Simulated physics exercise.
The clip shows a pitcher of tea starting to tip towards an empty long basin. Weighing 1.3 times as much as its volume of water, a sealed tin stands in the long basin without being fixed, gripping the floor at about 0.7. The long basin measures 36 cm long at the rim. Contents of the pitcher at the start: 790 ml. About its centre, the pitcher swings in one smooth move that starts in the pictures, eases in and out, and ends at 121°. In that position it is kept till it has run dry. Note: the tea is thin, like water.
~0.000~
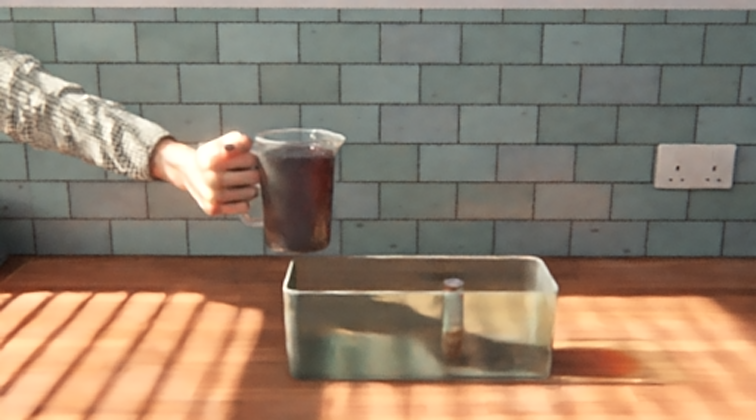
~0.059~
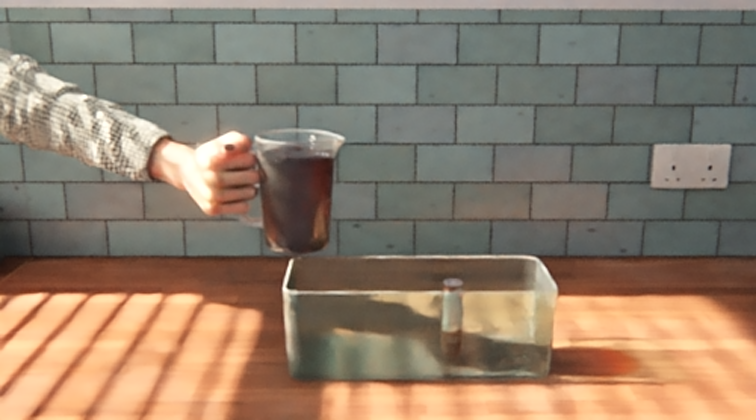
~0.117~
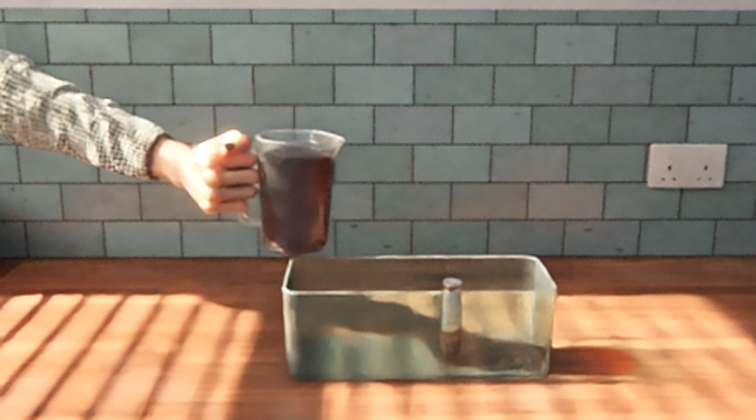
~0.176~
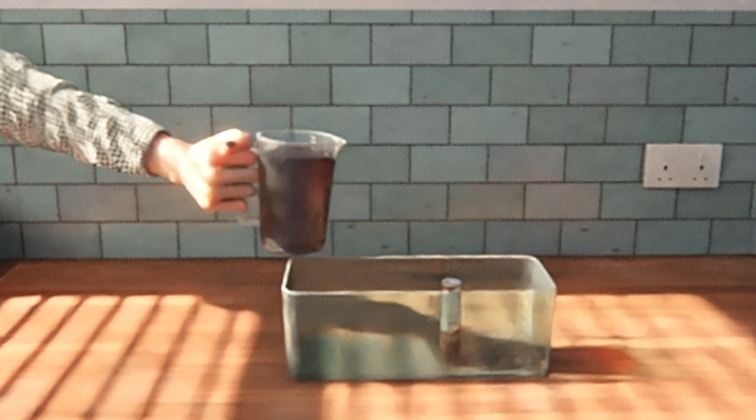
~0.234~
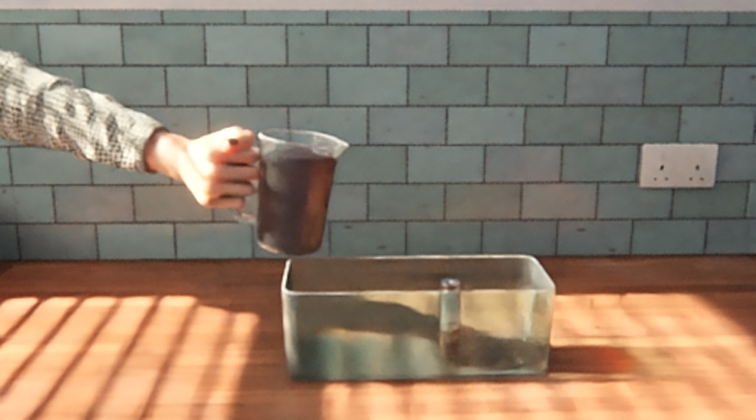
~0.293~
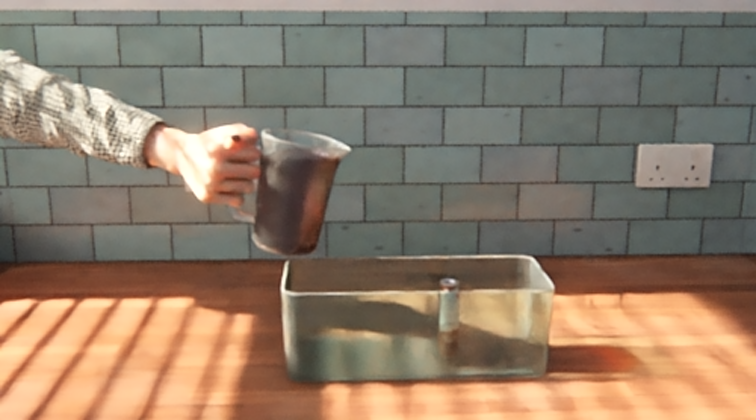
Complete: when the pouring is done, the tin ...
... is still on its feet.
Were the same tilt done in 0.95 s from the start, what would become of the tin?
In that case the tin does not tip.
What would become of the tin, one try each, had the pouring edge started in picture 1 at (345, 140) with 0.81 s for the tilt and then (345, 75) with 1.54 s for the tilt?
In the first try it remains standing; in the second it remains standing.
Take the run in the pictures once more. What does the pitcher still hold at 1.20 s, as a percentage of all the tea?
Close to 24 in a hundred.
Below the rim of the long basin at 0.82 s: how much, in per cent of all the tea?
I'd estimate some 5 percent of the liquid.
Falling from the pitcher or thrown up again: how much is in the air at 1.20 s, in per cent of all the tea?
About 12 percent.
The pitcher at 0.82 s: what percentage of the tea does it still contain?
Close to 84 in a hundred.
After 0.82 s the tilt is 66° and 83 per cent is still to pour; the tin stands where it began.
After 1.20 s the tilt is 107° and 23 per cent is still to pour; the tin stands where it began.
After 1.60 s the tilt is 121° and 0 per cent is still to pour; the tin stands where it began.
After 2.04 s the tilt is 121° and 0 per cent is still to pour; the tin stands where it began.
In the end the tin stands where it began.
